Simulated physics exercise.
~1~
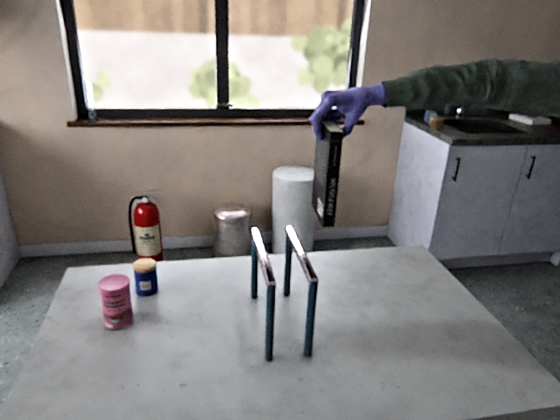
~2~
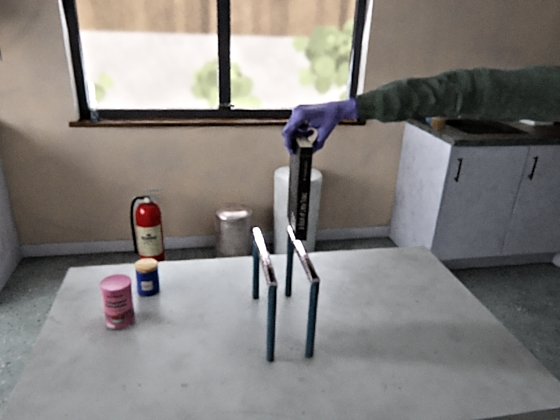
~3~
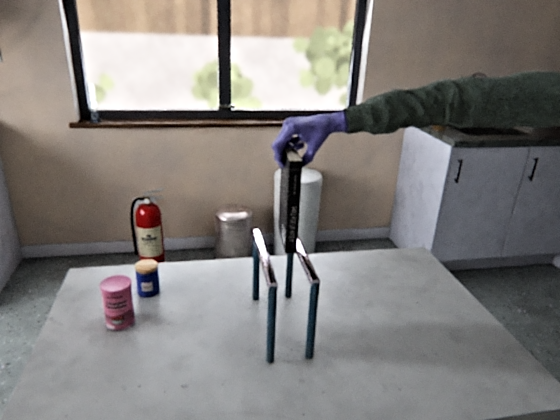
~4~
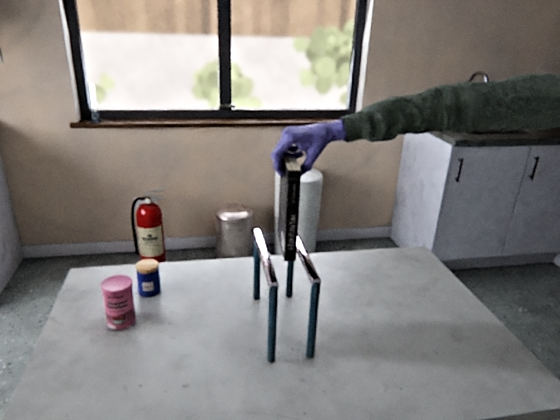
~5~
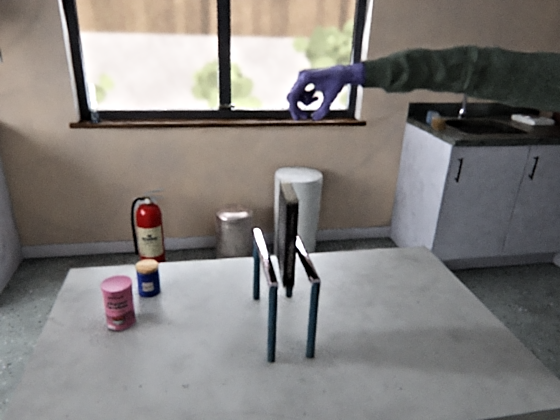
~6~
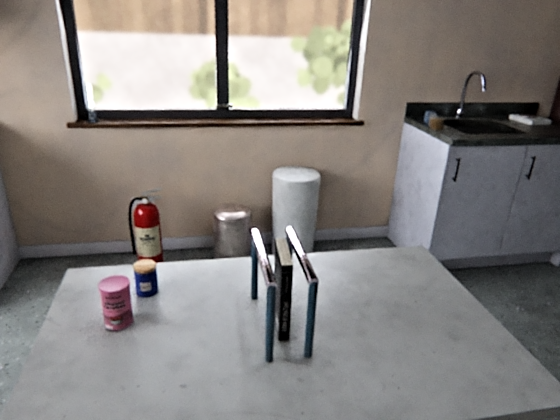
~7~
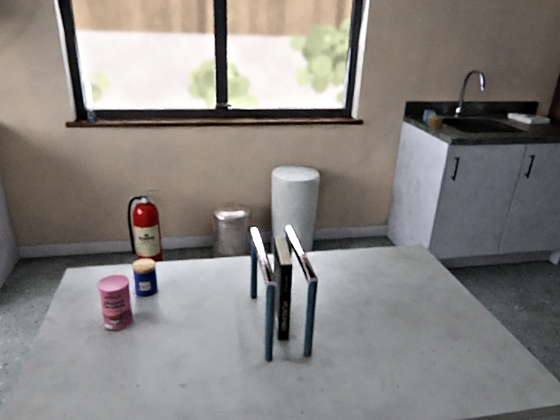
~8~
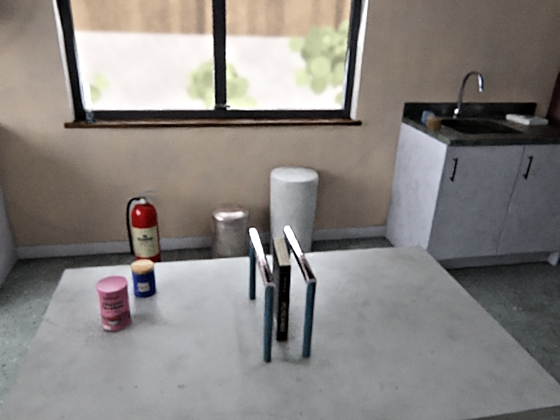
A black book, held upright by a purple-gloved hand in a dark green sleeve, hangs above a pale table in a room seen from the front by a slightly swaying camera. Two narrow ledges on blue-green legs stand at the table's middle, with a pink tin and a blue jar to the left, and a red extinguisher, window and sink behind. The hand carries the book left and lowers it over the gap. The fingers let go and draw back to the right. The book drops between the ledges and stands upright on the table, while the tin and jar stay put.
